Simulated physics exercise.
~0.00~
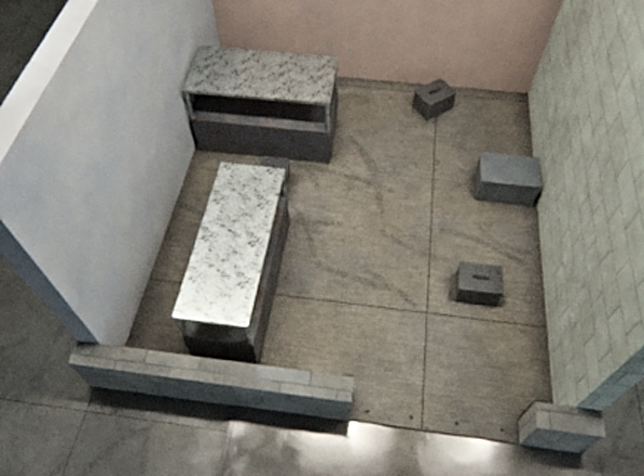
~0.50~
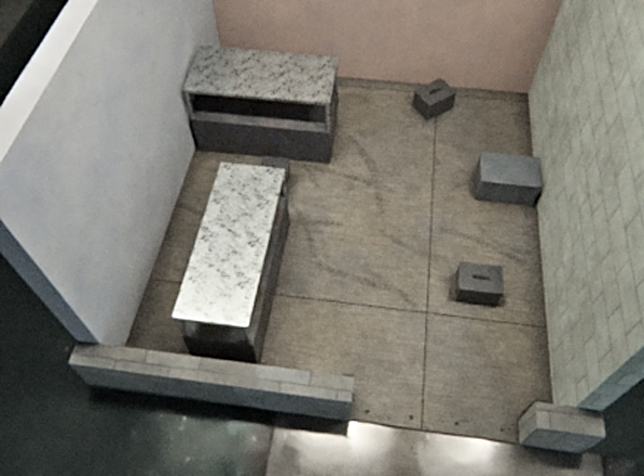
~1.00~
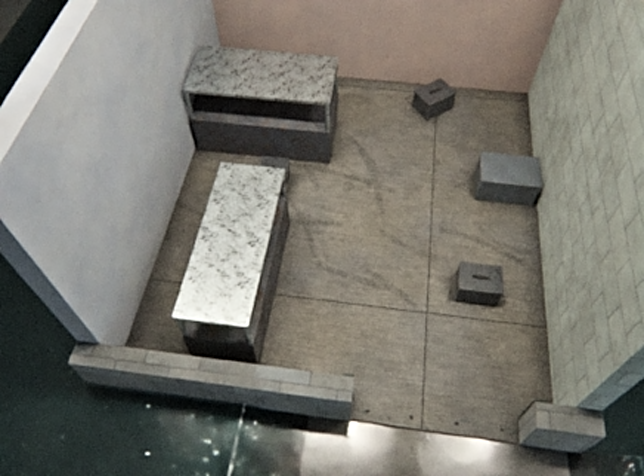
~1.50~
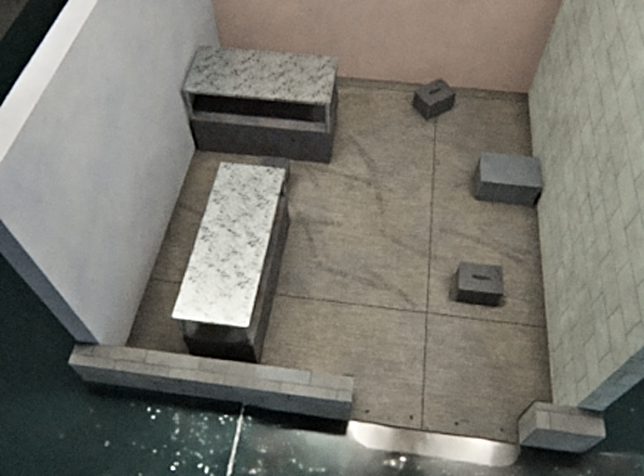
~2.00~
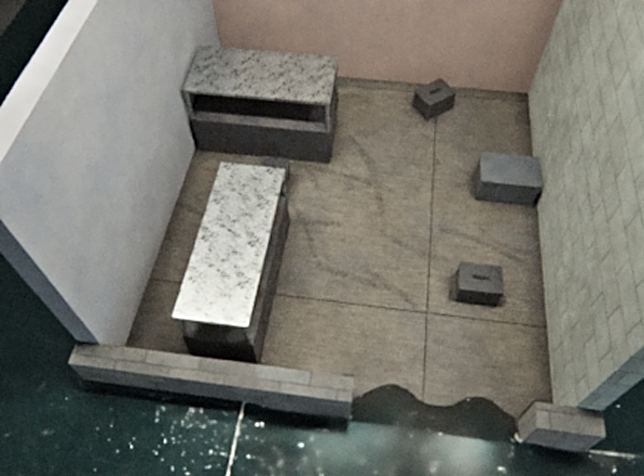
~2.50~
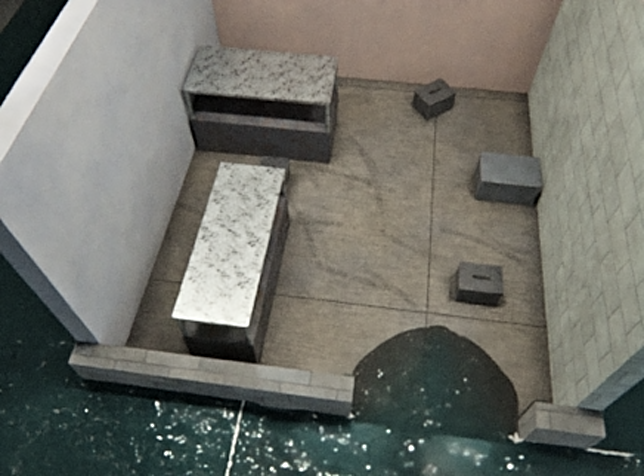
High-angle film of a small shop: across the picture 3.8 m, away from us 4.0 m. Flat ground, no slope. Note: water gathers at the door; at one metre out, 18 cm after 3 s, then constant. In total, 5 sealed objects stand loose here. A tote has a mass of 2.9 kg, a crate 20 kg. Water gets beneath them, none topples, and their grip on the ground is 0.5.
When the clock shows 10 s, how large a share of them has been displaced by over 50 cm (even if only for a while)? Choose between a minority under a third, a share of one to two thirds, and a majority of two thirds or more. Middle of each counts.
A majority of two thirds or more.
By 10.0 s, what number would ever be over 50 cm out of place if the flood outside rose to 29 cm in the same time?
The count would be 5.
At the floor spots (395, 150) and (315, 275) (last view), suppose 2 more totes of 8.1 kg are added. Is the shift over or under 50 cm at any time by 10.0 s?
In that order: Beyond the mark, within the mark.
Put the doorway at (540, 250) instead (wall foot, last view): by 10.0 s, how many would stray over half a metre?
The answer then is 2.
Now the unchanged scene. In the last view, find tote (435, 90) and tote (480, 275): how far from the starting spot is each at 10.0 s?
The first is 20 cm from its start, the second 150 cm.
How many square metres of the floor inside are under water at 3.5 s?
I'd estimate close to 3.0 m2.
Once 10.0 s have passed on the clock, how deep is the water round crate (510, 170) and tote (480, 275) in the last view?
I'd estimate 13 cm for the first and 12 cm for the second.
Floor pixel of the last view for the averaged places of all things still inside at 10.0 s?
Near (354, 147).
After 3.5 s 0 of 5 are over 50 cm from their spots; 0 afloat.
After 4.5 s 1 of 5 are over 50 cm from their spots; 1 afloat.
After 7.0 s 3 of 5 are over 50 cm from their spots; 3 afloat.
After 10.0 s 4 of 5 are over 50 cm from their spots, and 4 have been at some point; 5 afloat.
